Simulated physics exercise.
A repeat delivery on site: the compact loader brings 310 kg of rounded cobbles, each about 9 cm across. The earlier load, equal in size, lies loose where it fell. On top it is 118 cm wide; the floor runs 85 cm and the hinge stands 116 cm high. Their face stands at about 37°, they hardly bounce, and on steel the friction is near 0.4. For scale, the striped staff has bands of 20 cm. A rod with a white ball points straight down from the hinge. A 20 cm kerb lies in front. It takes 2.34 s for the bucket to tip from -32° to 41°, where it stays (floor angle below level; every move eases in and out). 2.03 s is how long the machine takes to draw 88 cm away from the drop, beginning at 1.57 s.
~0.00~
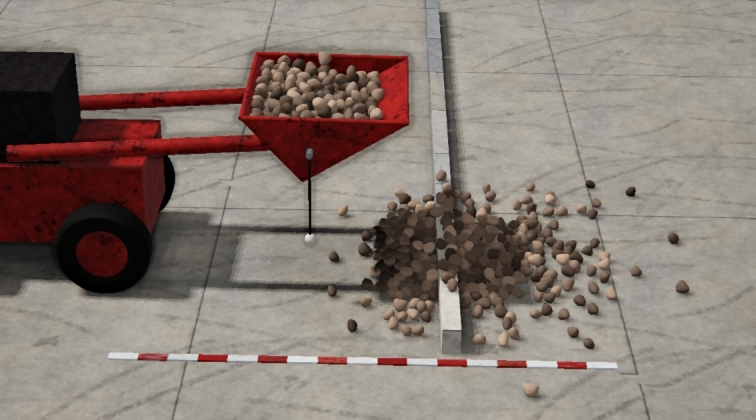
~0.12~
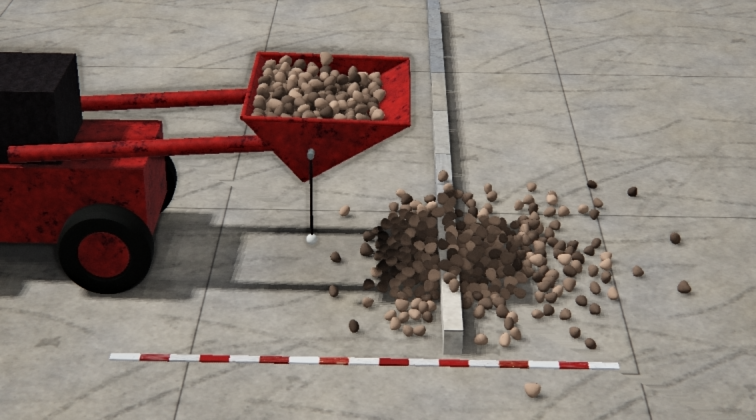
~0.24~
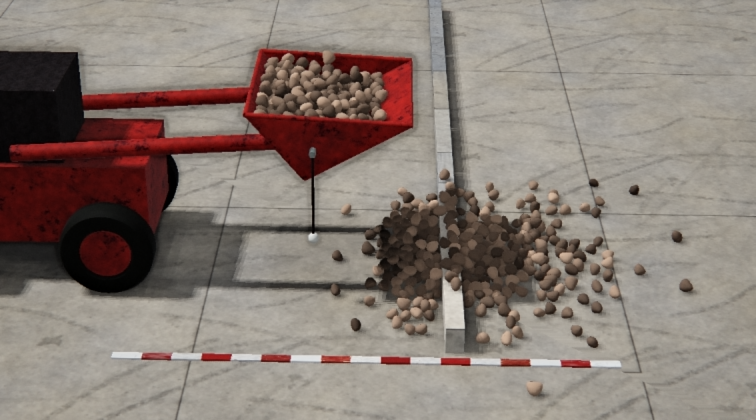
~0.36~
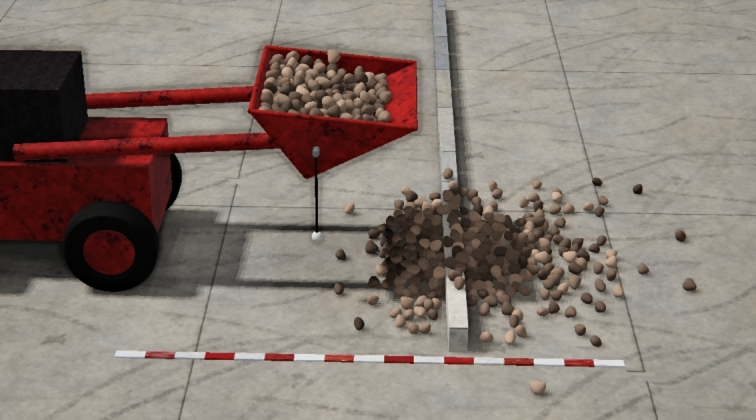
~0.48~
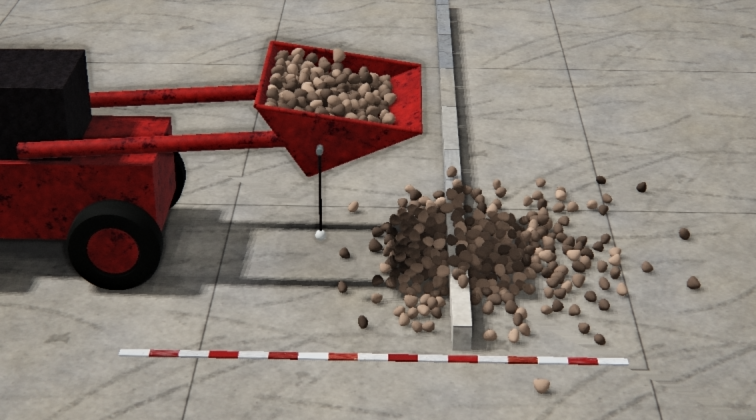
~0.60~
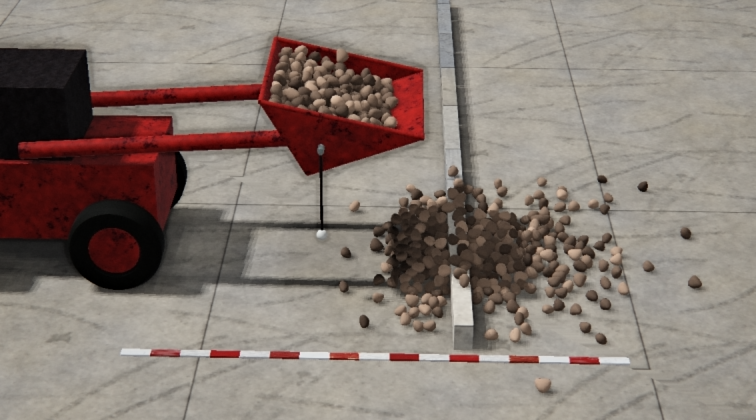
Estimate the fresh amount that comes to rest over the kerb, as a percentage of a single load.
About 2 per cent of a load.
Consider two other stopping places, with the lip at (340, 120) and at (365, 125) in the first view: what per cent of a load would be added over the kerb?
Roughly 0 and 0 per cent, in that order.
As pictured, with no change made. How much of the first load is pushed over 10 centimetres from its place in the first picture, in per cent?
Near 0 per cent, I reckon.
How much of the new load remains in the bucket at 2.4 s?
About 0 per cent.
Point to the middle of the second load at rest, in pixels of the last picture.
The centre sits about (398, 240).
After 1.8 s the floor is at 30°; in per cent of one load, 92 in the bucket, 52 on this side of the kerb, 55 over the kerb; the foremost stones are at (637, 224).
After 2.4 s the floor is at 41°; in per cent of one load, 1 in the bucket, 143 on this side of the kerb, 56 over the kerb; the foremost stones are at (637, 224).
After 4.1 s the floor is at 41°; in per cent of one load, 0 in the bucket, 143 on this side of the kerb, 57 over the kerb; the foremost stones are at (637, 224).
After 6.7 s the floor is at 41°; in per cent of one load, 0 in the bucket, 143 on this side of the kerb, 57 over the kerb; the foremost stones are at (637, 224). Net gain over the kerb, 2.
